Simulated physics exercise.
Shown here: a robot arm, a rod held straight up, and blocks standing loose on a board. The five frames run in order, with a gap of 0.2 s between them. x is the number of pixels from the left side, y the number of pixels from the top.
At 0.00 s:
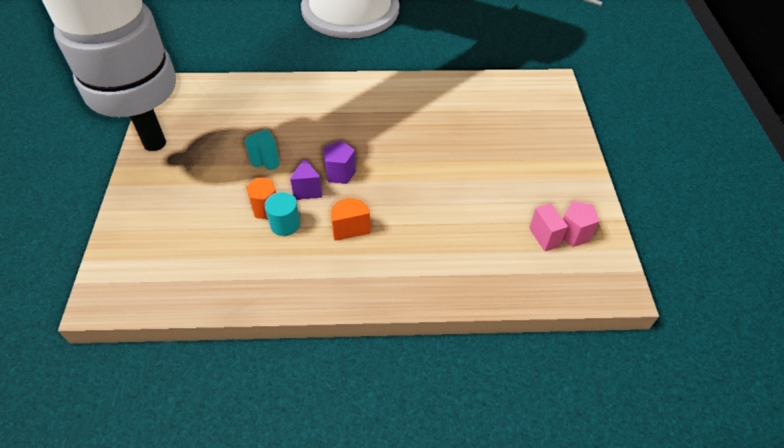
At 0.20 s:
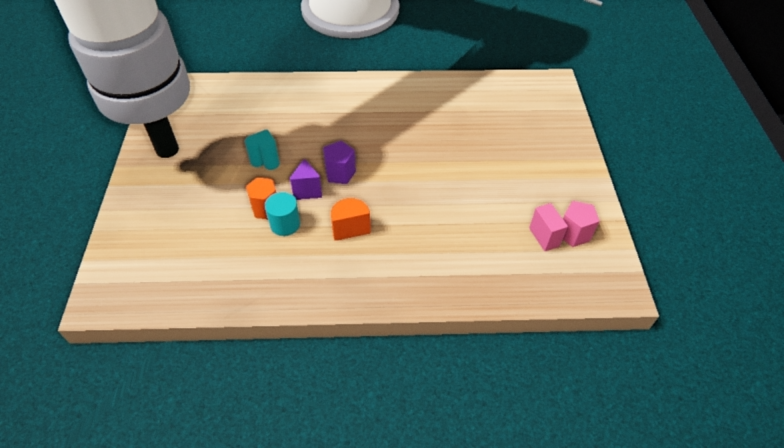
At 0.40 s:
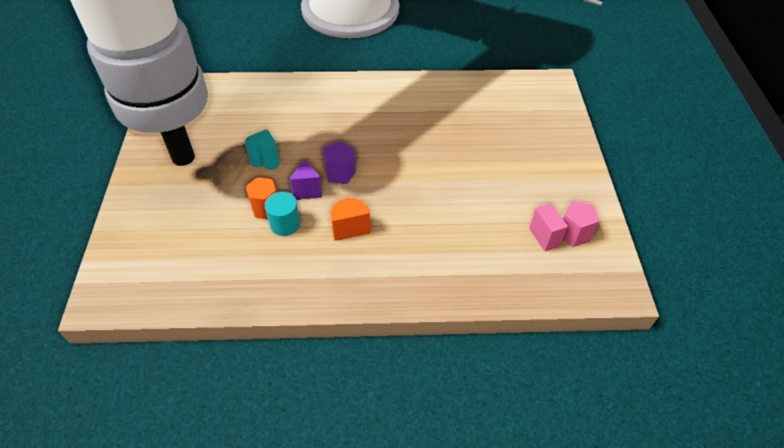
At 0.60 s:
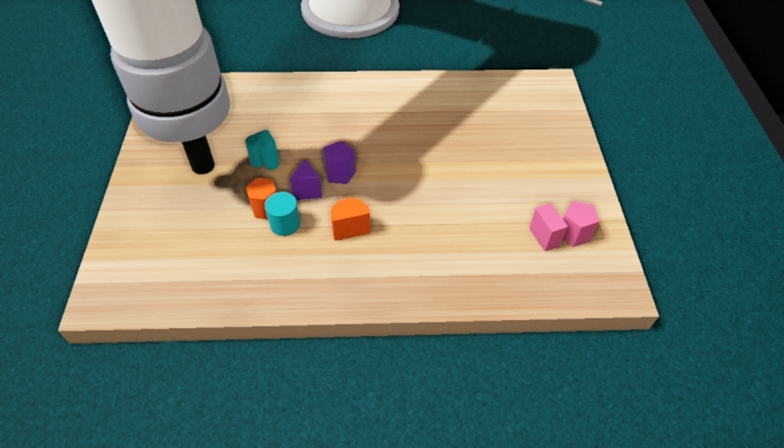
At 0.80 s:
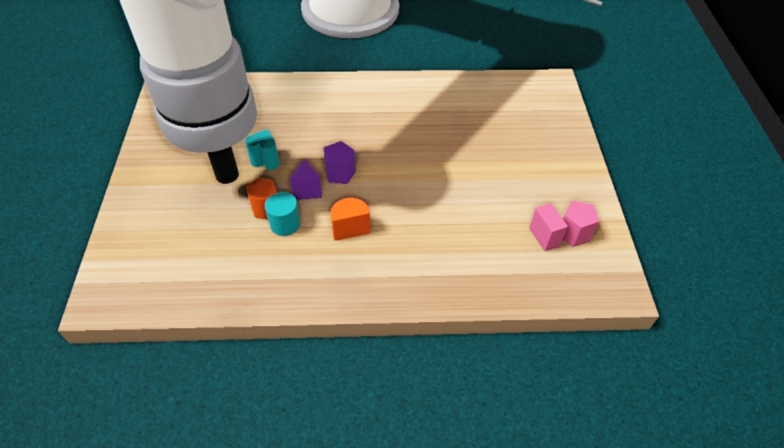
The robot arm moves its rod right and slightly down toward the still, loose blocks.
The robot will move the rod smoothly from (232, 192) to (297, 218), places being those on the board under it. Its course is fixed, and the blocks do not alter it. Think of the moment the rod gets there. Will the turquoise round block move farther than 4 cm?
Yes, I think so.
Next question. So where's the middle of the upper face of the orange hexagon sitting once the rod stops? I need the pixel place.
I predict (311, 212).
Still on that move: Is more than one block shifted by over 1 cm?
Yes.
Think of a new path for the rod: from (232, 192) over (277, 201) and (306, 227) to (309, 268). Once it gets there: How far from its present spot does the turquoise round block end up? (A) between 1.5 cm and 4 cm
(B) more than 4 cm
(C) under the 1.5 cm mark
It's B.
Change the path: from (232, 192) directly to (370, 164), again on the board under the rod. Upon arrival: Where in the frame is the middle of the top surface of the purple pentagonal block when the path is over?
The middle of its top is at (394, 147).
The first path, step by step. Halfway along, rod at (261, 189); orange hexagon at (278, 196); turquoise round block at (296, 213).
At the end, rod at (294, 203); orange hexagon at (311, 212), turned 15° clockwise; turquoise round block at (322, 234); purple triangular block in place.
